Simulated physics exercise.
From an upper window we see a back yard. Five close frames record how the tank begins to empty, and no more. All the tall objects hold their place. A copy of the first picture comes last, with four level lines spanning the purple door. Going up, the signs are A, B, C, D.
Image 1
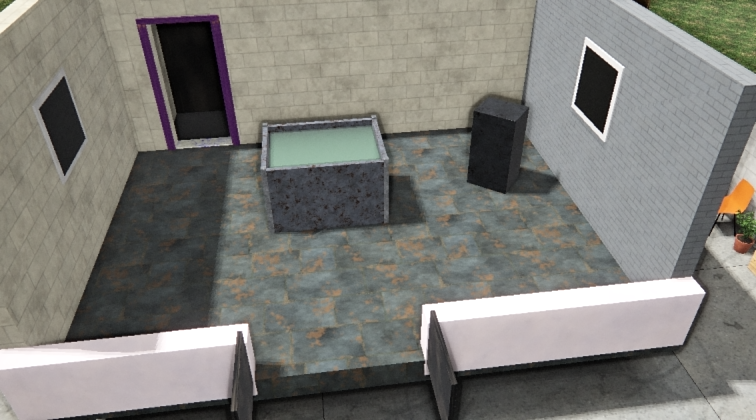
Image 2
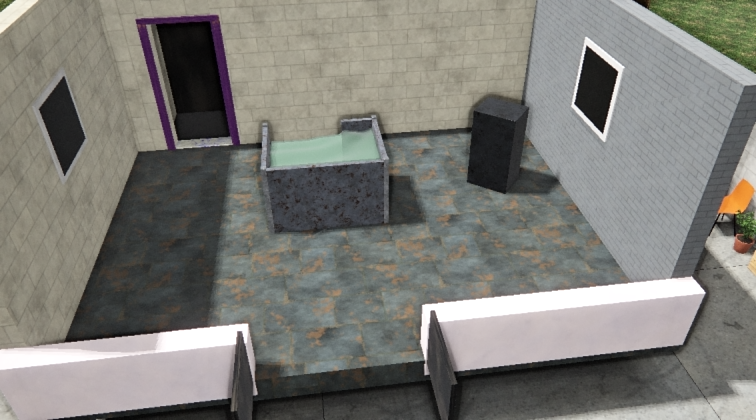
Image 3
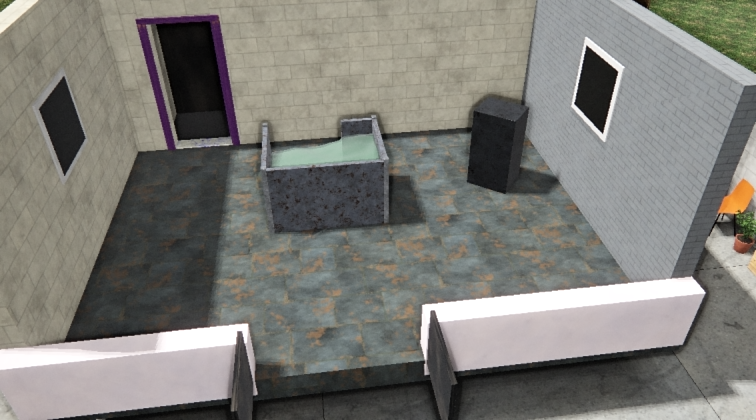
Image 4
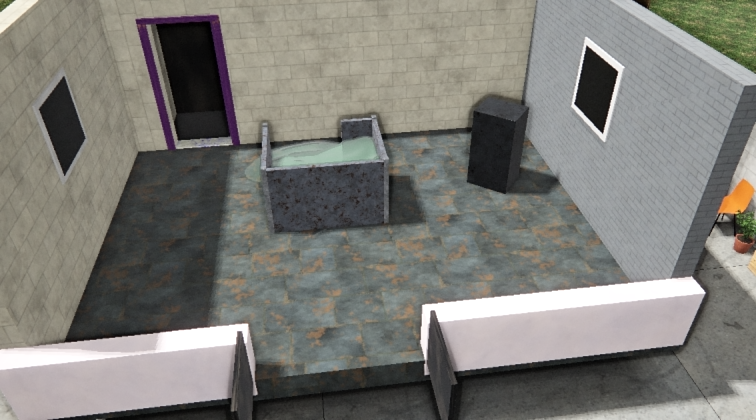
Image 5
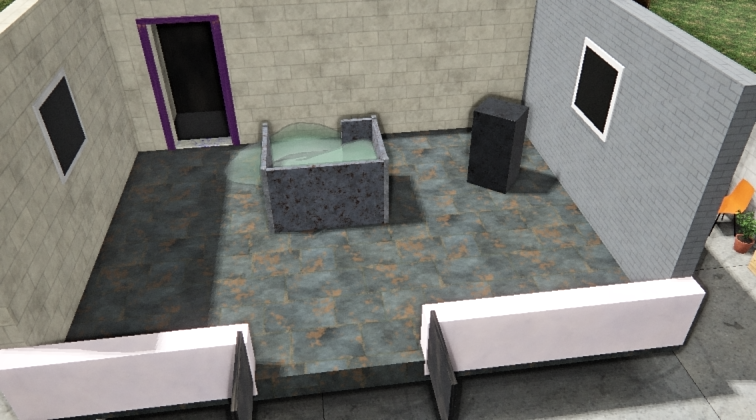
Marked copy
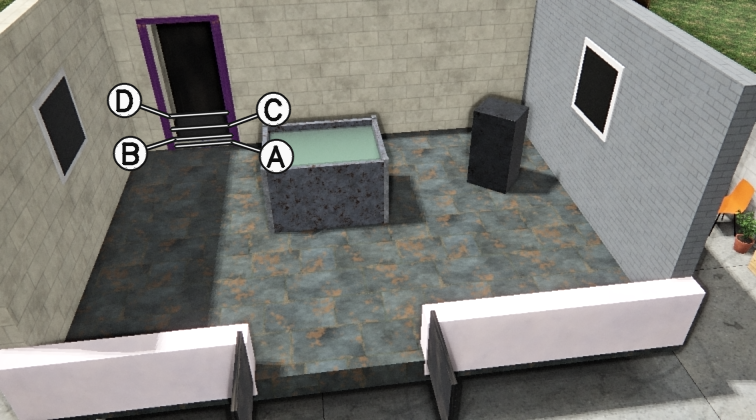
Pale green water in a square stone tank sank and sloped as part of the back side opened, then poured out behind it and spread leftward across the tiled yard toward the purple doorway.
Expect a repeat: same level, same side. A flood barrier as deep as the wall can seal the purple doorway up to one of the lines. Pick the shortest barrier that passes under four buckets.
The limit is B.
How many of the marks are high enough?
Three of the four.
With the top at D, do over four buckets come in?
No, not at all.
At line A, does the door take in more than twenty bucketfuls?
No.
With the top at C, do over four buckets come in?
No, not at all.
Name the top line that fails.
Line A.
On the marked copy, A at (204, 144); B at (203, 137); C at (200, 127); D at (198, 114); from the bottom up A, B, C, D.
If A is chosen, about 9 bucketfuls get in.
If B is chosen, a bucket or two gets in.
If C is chosen, nothing gets over.
If D is chosen, nothing gets over.
